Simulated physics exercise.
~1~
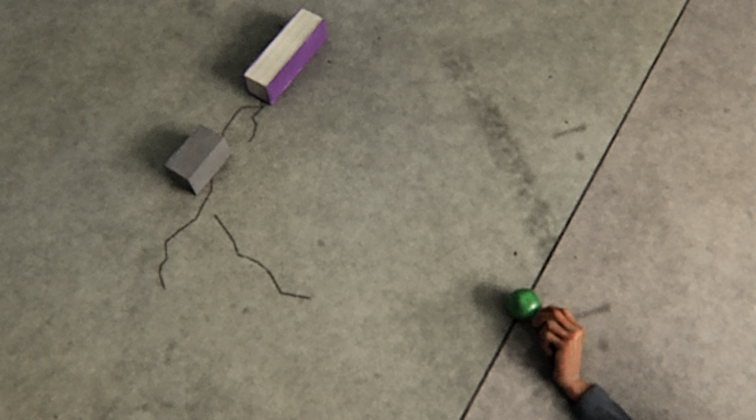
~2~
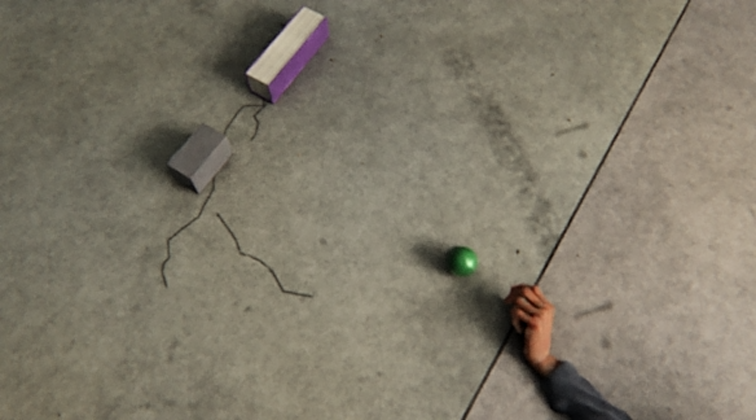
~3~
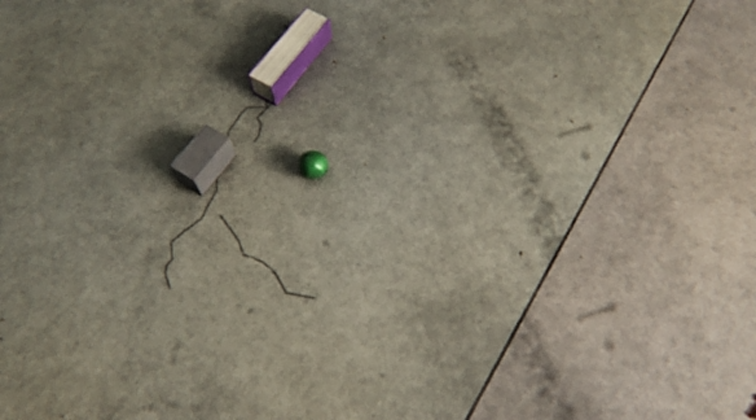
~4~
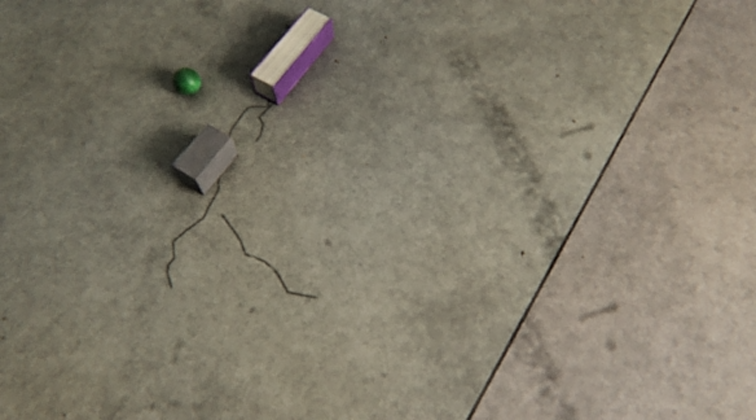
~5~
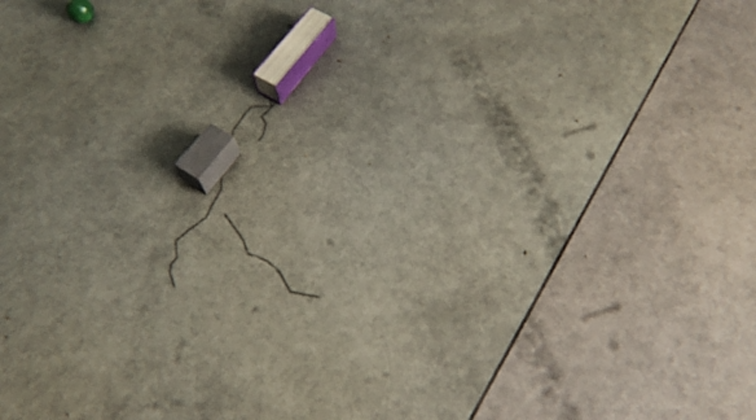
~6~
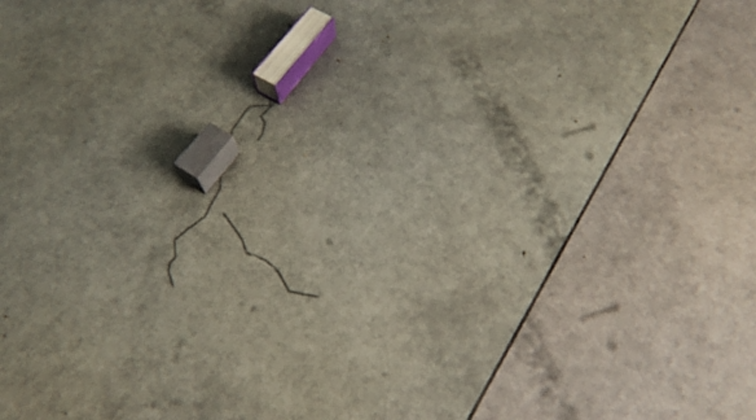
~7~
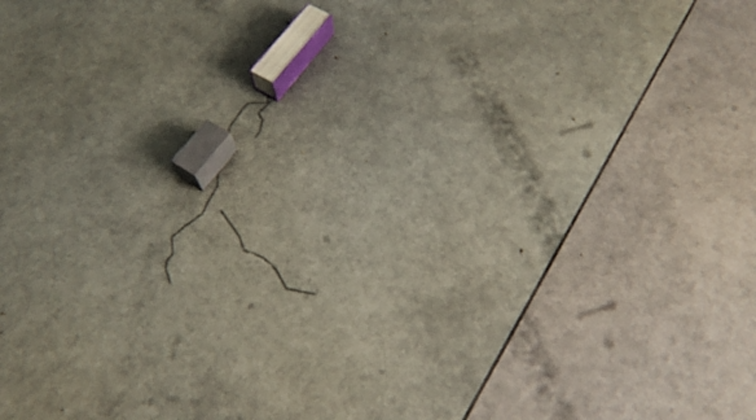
The clip opens on a cracked concrete floor seen from above, with a grey block and a purple book at the upper left and a hand holding a small green apple near a dark seam at the lower right. The hand lets go and draws back as the apple rolls up and to the left. It travels across the floor toward the gap between the block and the book. The apple passes through the opening, and both objects stay in place. It keeps rolling toward the upper left corner and leaves the view, with the block and book still standing there.
